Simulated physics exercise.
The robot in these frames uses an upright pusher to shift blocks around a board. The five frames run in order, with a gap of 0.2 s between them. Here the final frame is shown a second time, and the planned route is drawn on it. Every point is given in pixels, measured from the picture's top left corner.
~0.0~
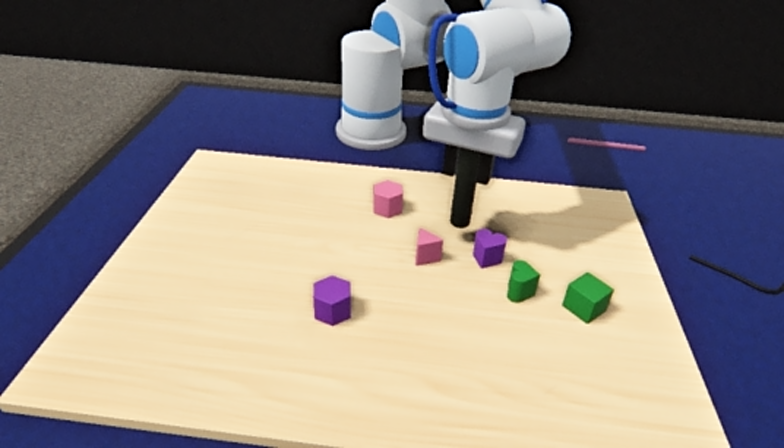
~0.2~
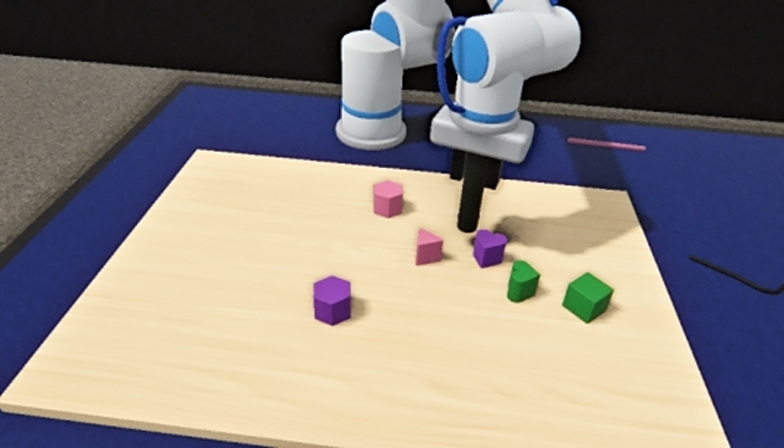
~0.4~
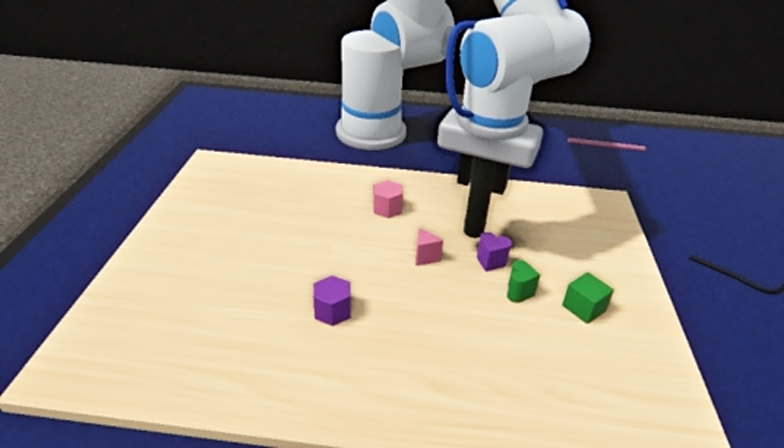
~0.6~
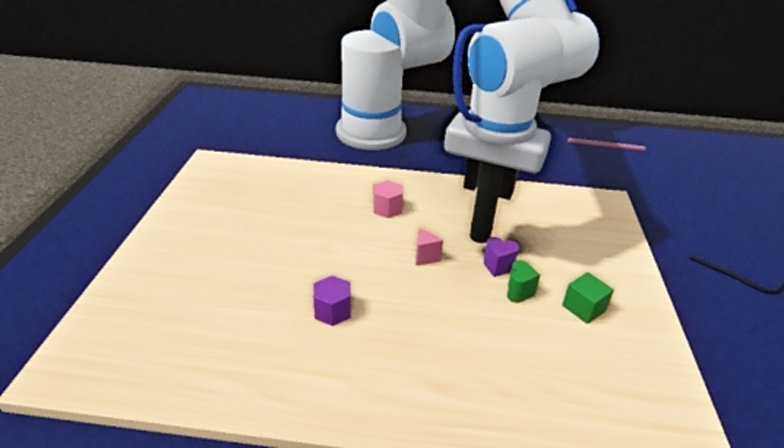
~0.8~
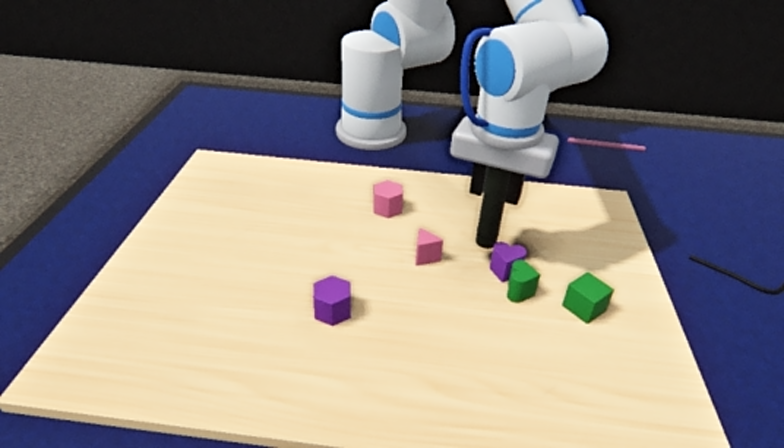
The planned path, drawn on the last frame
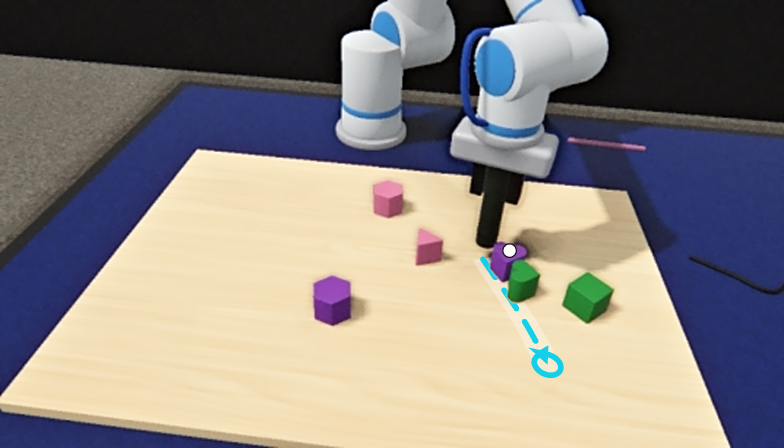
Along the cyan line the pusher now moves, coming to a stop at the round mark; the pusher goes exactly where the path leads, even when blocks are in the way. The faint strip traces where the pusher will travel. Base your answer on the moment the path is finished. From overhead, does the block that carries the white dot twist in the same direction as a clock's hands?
Answer: No.
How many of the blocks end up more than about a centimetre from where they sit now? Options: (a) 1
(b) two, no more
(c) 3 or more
Answer: B.
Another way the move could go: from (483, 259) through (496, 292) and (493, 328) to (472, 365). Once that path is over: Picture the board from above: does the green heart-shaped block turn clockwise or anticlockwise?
Verdict: Clockwise.
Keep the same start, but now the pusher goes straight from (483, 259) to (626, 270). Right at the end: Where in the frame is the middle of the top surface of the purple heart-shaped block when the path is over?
At pixel (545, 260).
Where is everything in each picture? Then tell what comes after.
Pusher tip at (460, 223); block tops, pink triangular piece at (427, 237); purple heart-shaped block at (491, 238); green heart-shaped block at (524, 271), in the first frame.
Pusher at (467, 228); blocks unchanged, in the second frame.
Pusher at (474, 233); purple heart-shaped block at (495, 241), in the third frame.
Pusher at (480, 238); purple heart-shaped block at (502, 246), in the fourth frame.
Pusher at (486, 243); pink triangular piece at (427, 237); purple heart-shaped block at (510, 251); green heart-shaped block at (524, 271), in the fifth frame.
Path on the board, from (483, 259) through (503, 289) and (526, 324) to (547, 364); the dot is on the purple heart-shaped block.
What follows on the original path. One third of the way, pusher at (507, 273); purple heart-shaped block at (532, 264), turned 95° anticlockwise; green heart-shaped block at (548, 282), turned 65° clockwise.
Two thirds of the way, pusher at (531, 308); purple heart-shaped block at (533, 266), turned 115° anticlockwise; green heart-shaped block at (553, 284), turned 65° clockwise.
At the end, pusher at (553, 348); pink triangular piece in place; purple heart-shaped block at (533, 266), turned 115° anticlockwise; green heart-shaped block at (553, 284), turned 65° clockwise.
